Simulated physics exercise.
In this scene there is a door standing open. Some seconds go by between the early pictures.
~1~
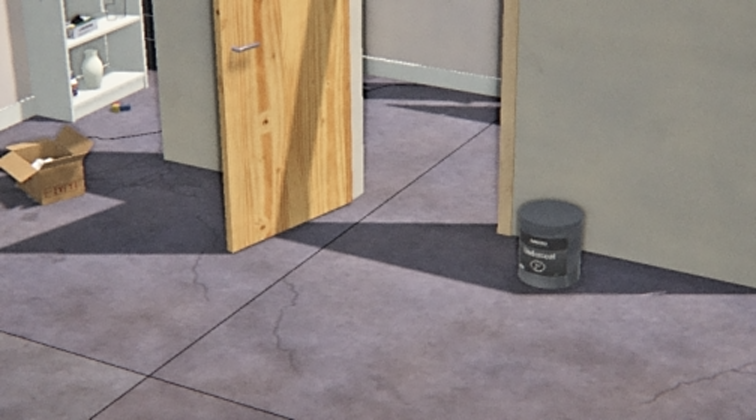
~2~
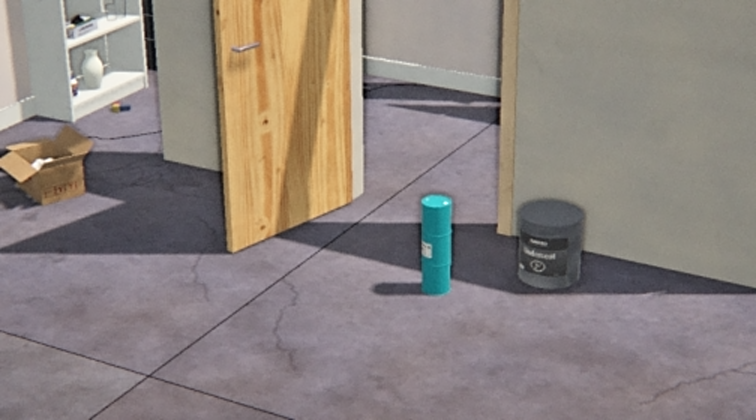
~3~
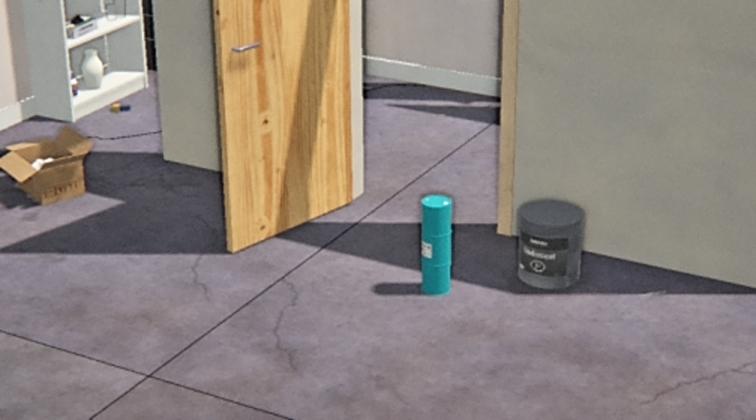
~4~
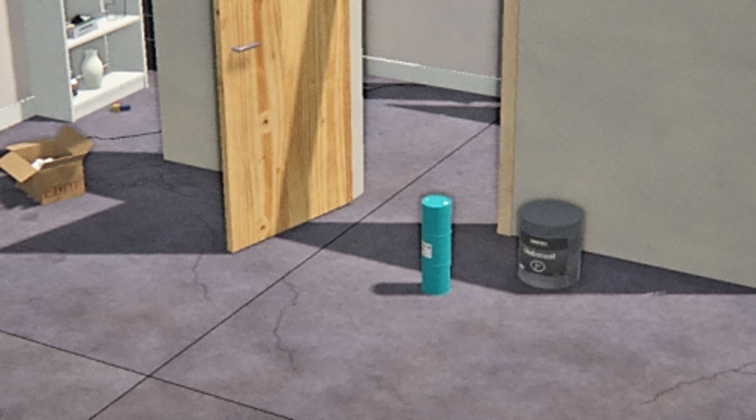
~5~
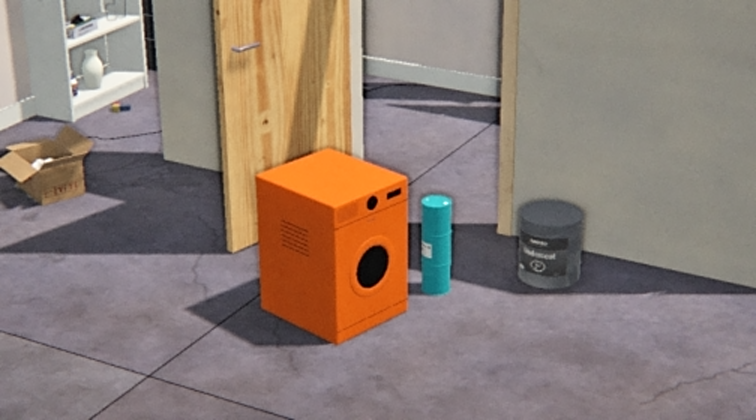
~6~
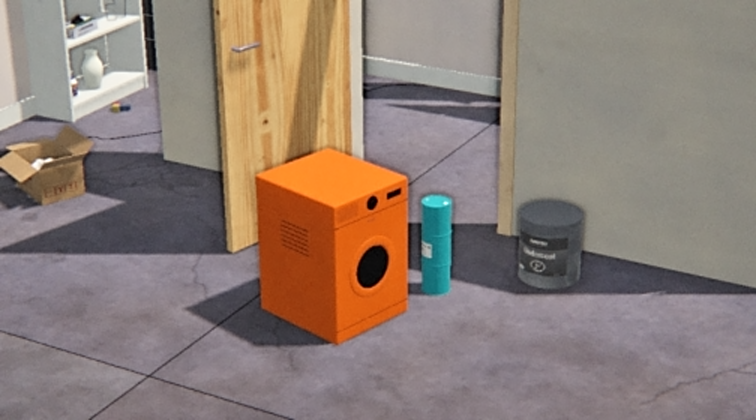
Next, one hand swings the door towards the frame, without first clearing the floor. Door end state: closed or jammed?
Seems the door lines up with the frame at the end.
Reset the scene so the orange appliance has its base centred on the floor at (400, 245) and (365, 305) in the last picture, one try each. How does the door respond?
First try: It gets caught partway; second try: It swings home.
Then, 1.20 s later than the last frame, open by 74°.
Then, 2.10 s later than the last frame, open by 34°.
When it is over, open by 0°; all 3 as before. End places, in pixels of the last picture, orange appliance near (333, 244).
